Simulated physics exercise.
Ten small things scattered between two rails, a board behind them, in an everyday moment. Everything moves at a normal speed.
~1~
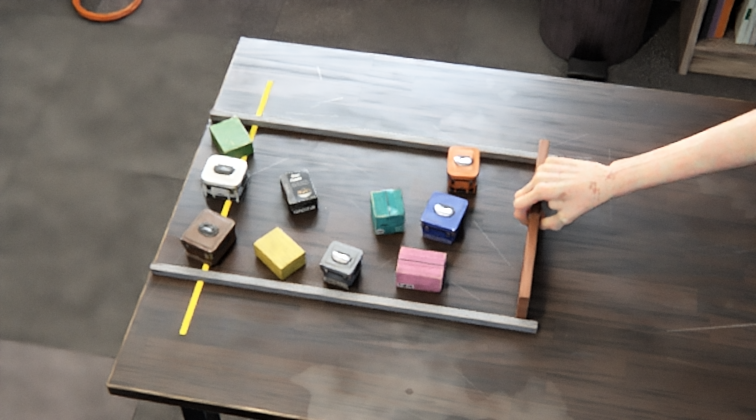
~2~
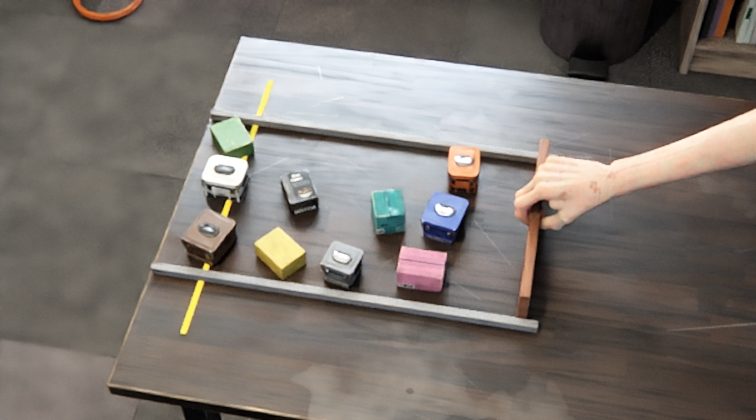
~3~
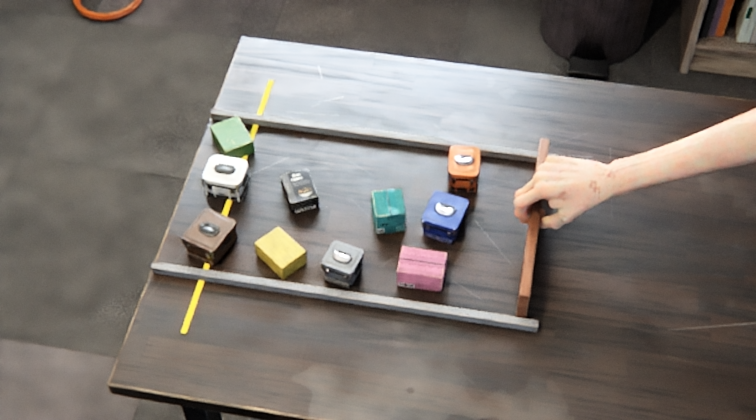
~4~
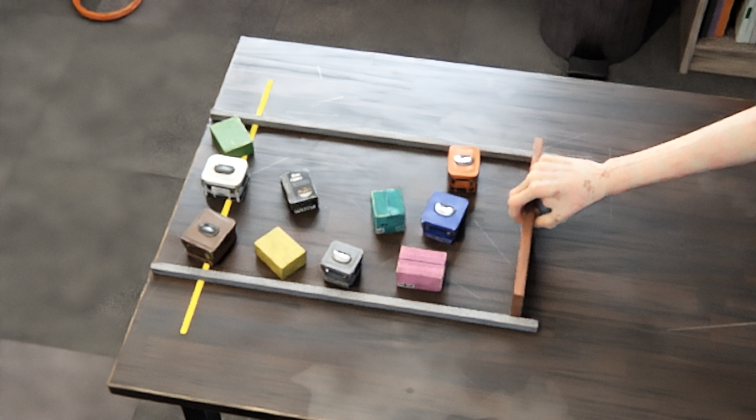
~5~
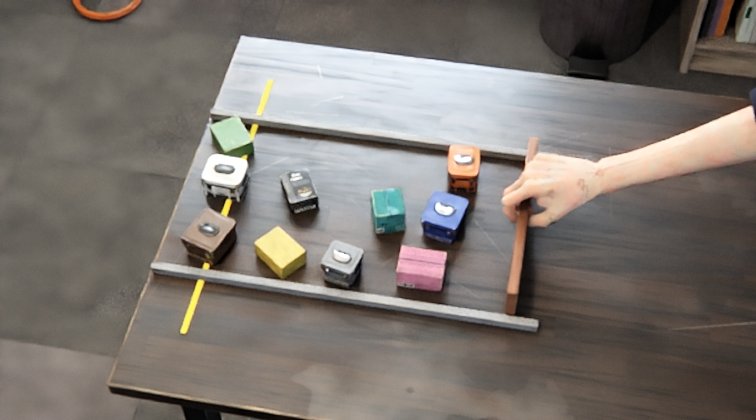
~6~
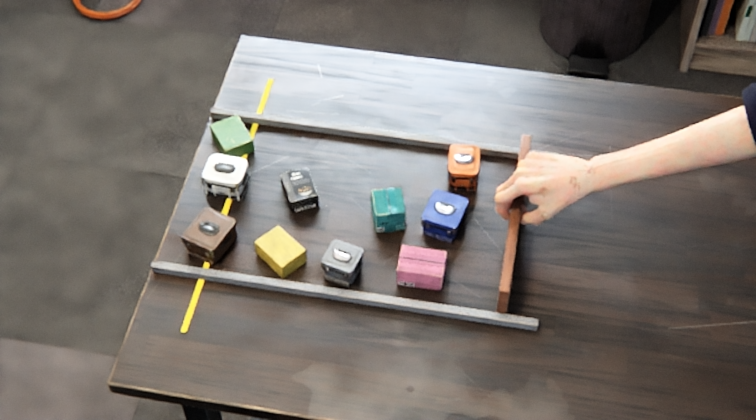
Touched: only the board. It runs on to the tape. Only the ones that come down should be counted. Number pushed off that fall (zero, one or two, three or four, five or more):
Five or more.
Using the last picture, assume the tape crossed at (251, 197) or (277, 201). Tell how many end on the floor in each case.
That would be 4, then 2.
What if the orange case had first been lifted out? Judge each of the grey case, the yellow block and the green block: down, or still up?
Grey case: Over the edge; yellow block: Over the edge; green block: Still there.
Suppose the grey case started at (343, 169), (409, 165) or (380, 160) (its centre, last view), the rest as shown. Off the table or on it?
Spot by spot, it stays put, then stays put, then stays put.
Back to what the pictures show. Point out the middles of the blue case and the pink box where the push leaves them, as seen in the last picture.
Blue case: About (213, 185); pink box: About (192, 234).
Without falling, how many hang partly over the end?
That comes to 2 of them.
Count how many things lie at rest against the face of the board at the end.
Count: 3.
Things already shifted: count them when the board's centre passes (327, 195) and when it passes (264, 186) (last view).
One spot: 9. Other spot: 10.
Early on, none off yet; green block at rest near (232, 138); white case at rest near (227, 177); brown case at rest near (211, 236).
A while later, none off yet; green block at rest near (232, 138); white case travelled a little near (206, 174); brown case travelled about its own width near (168, 223).
Finally, the number that fall off is five or more; lost, grey case, black box, yellow block, brown case and white case.
